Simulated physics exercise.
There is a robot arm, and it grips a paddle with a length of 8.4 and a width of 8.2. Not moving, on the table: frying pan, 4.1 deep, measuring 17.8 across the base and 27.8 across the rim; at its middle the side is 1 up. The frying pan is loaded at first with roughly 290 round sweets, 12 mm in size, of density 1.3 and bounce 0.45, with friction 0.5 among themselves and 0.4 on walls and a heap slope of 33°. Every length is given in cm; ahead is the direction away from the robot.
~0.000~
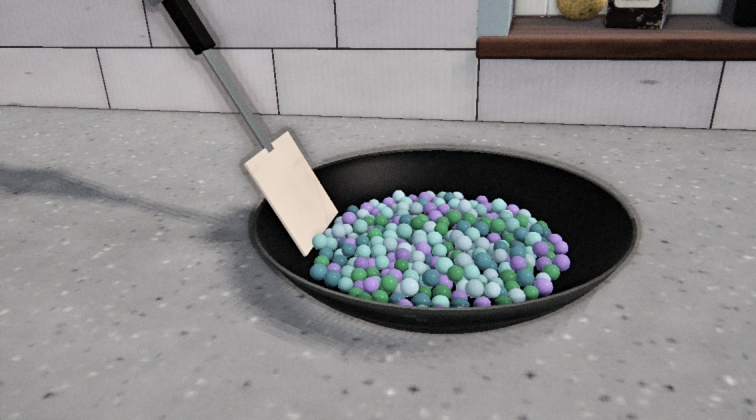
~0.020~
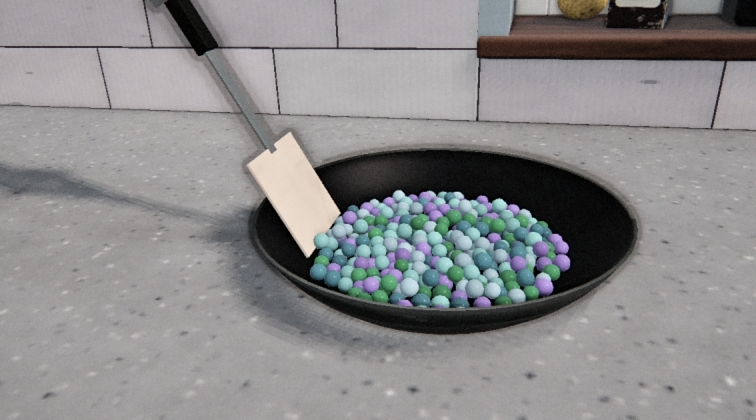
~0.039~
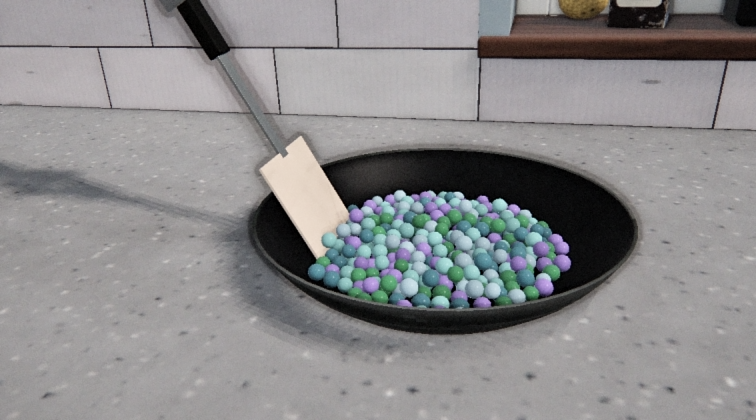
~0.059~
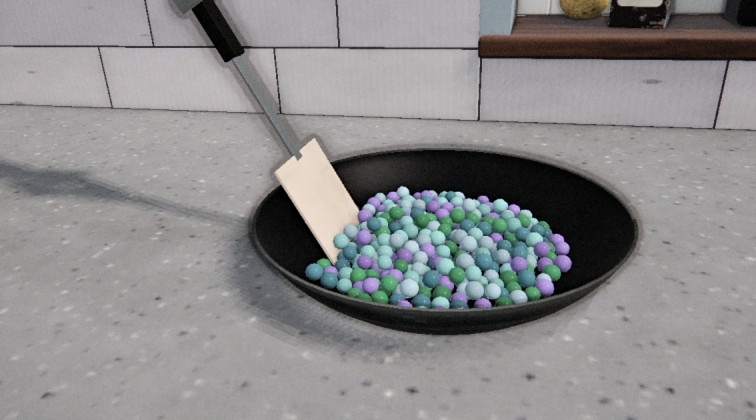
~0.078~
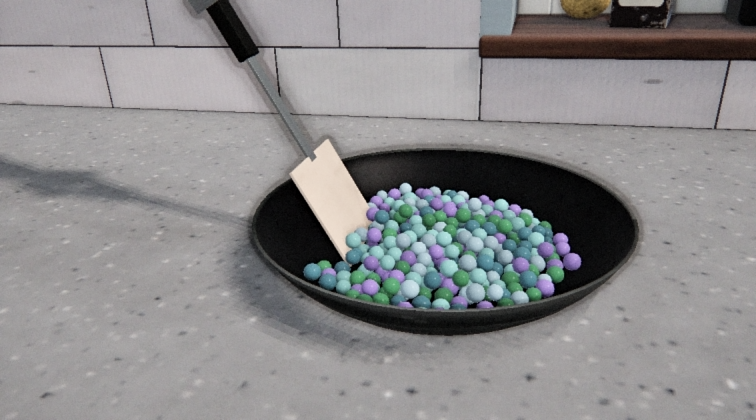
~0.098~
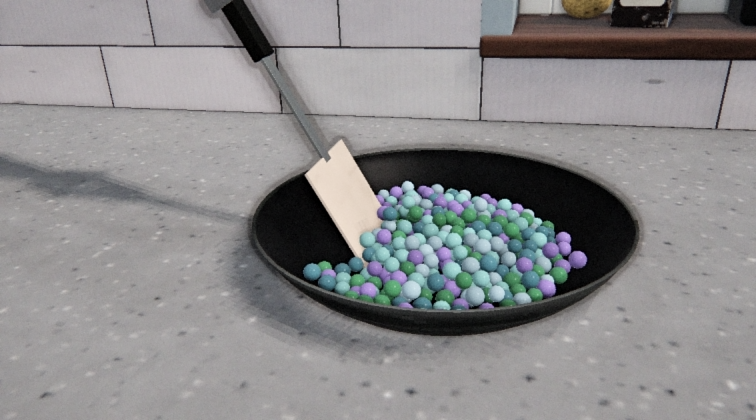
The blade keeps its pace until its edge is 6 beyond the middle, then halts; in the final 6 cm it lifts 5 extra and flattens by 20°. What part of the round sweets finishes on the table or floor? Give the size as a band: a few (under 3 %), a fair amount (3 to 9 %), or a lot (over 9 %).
A few, under 3 %.
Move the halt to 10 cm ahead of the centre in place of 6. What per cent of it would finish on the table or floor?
Close to 5 per cent would end on the table or floor.
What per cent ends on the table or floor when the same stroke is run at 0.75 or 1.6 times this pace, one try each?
Roughly 0 percent for the first try, 5 percent for the second.
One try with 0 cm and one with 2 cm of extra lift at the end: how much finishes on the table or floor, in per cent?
First try around 0 percent, second try around 0 percent.
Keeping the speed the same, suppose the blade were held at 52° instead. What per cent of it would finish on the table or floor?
I'd expect near 0 percent then.
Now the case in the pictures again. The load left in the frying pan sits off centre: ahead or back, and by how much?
It rests close to 4.0 centimetres ahead of centre.
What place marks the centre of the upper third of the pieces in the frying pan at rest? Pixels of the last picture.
Somewhere near (538, 239) in the last picture.
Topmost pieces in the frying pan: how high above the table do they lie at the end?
4.0 cm.
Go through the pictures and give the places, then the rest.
In the first picture, paddle top edge at (267, 146), sloping 61°; upper third of the load around (439, 235), from x 320 to 560, top at y 195; 292 in the frying pan.
In the second picture, paddle top edge at (270, 147), sloping 61°; upper third of the load around (439, 235), from x 320 to 560, top at y 195.
In the third picture, paddle top edge at (282, 152), sloping 61°; upper third of the load around (437, 234), from x 315 to 560, top at y 195.
In the fourth picture, paddle top edge at (296, 154), sloping 61°; upper third of the load around (439, 232), from x 315 to 560, top at y 195.
In the fifth picture, paddle top edge at (310, 155), sloping 61°; upper third of the load around (445, 234), from x 310 to 570, top at y 190.
In the sixth picture, paddle top edge at (325, 156), sloping 61°; upper third of the load around (448, 233), from x 310 to 575, top at y 190; 292 in the frying pan.
After 0.16 s, sloping 61°, highest piece 3 above the table; 292 in the frying pan.
After 0.23 s, sloping 52°, highest piece 5 above the table; 292 in the frying pan.
After 0.46 s, sloping 41°, highest piece 4 above the table; 291 in the frying pan, 1 on the table or floor.
After 1.51 s, sloping 41°, highest piece 4 above the table; 291 in the frying pan, 1 on the table or floor.
At rest, 291 in the frying pan, 1 on the table or floor. That is 0 % on the table or floor.
